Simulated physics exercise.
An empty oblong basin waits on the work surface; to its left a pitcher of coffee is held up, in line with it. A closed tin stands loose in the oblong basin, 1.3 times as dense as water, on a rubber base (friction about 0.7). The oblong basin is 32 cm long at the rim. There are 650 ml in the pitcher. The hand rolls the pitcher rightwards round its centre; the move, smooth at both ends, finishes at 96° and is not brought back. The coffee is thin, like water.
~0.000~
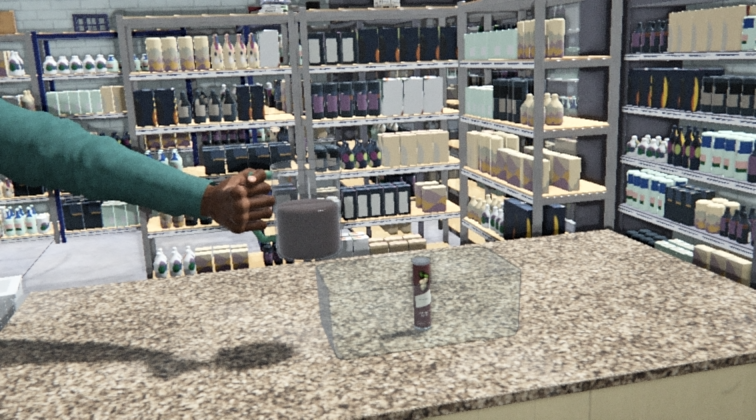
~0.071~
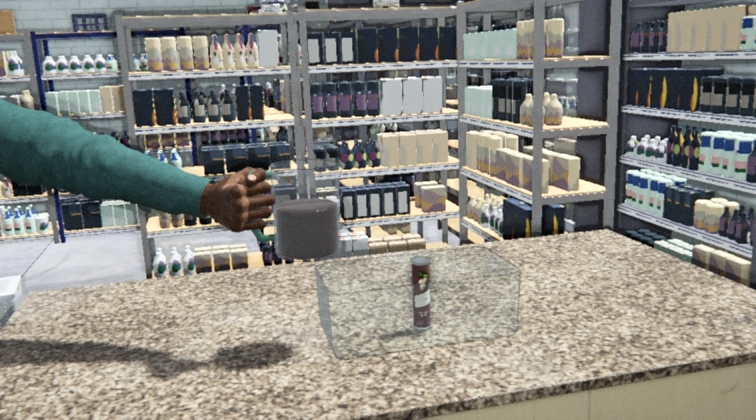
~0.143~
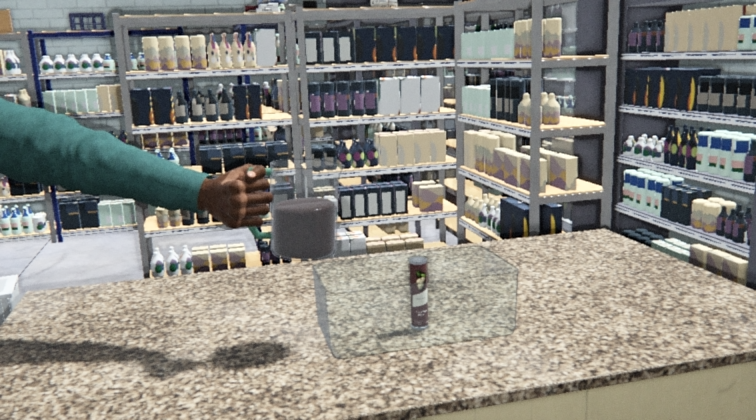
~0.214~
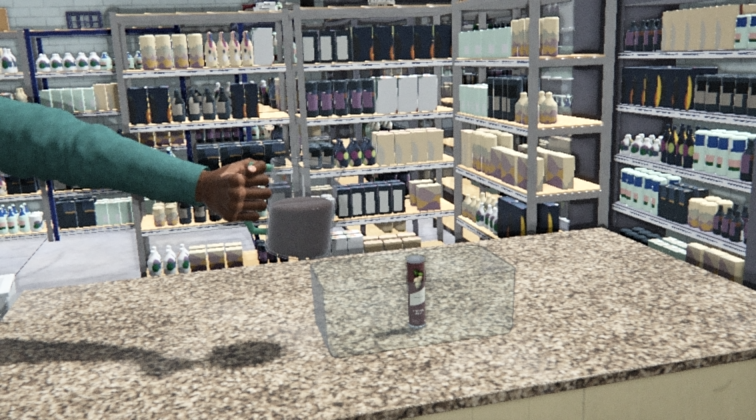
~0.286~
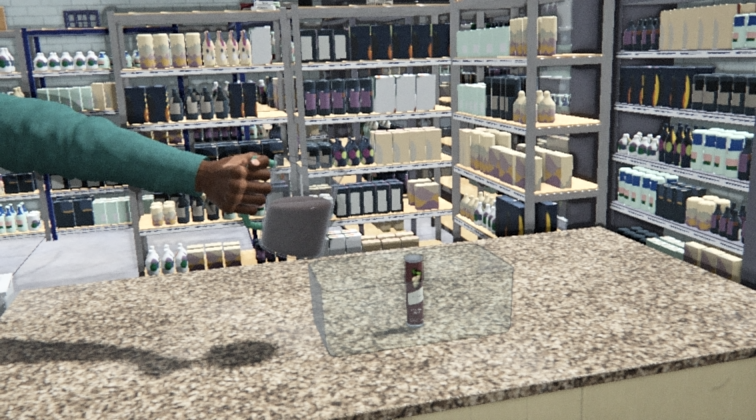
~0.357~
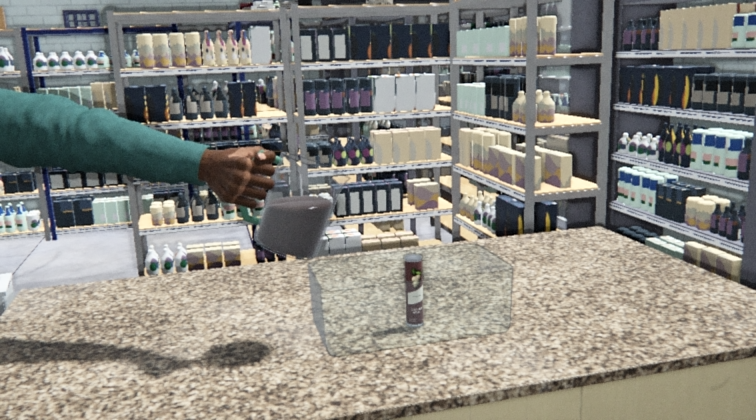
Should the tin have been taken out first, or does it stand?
The tin stays up.
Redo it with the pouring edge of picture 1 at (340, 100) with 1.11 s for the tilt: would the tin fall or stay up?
Then it falls.
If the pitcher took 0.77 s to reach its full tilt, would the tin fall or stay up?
The tin stays up.
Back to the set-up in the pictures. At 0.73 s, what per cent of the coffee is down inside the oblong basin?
About 0 per cent.
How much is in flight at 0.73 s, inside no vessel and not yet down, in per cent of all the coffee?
About 4 per cent.
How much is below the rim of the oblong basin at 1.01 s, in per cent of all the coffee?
About 28 per cent.
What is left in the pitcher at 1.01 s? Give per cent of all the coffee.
Near 54 in a hundred.
After 0.73 s the tilt is 71° and 96 per cent is still to pour; the tin stands where it began.
After 1.01 s the tilt is 94° and 54 per cent is still to pour; the tin stands where it began.
After 1.30 s the tilt is 96° and 17 per cent is still to pour; the tin stands where it began.
After 1.61 s the tilt is 96° and 5 per cent is still to pour; the tin stands where it began.
In the end the tin stands where it began.
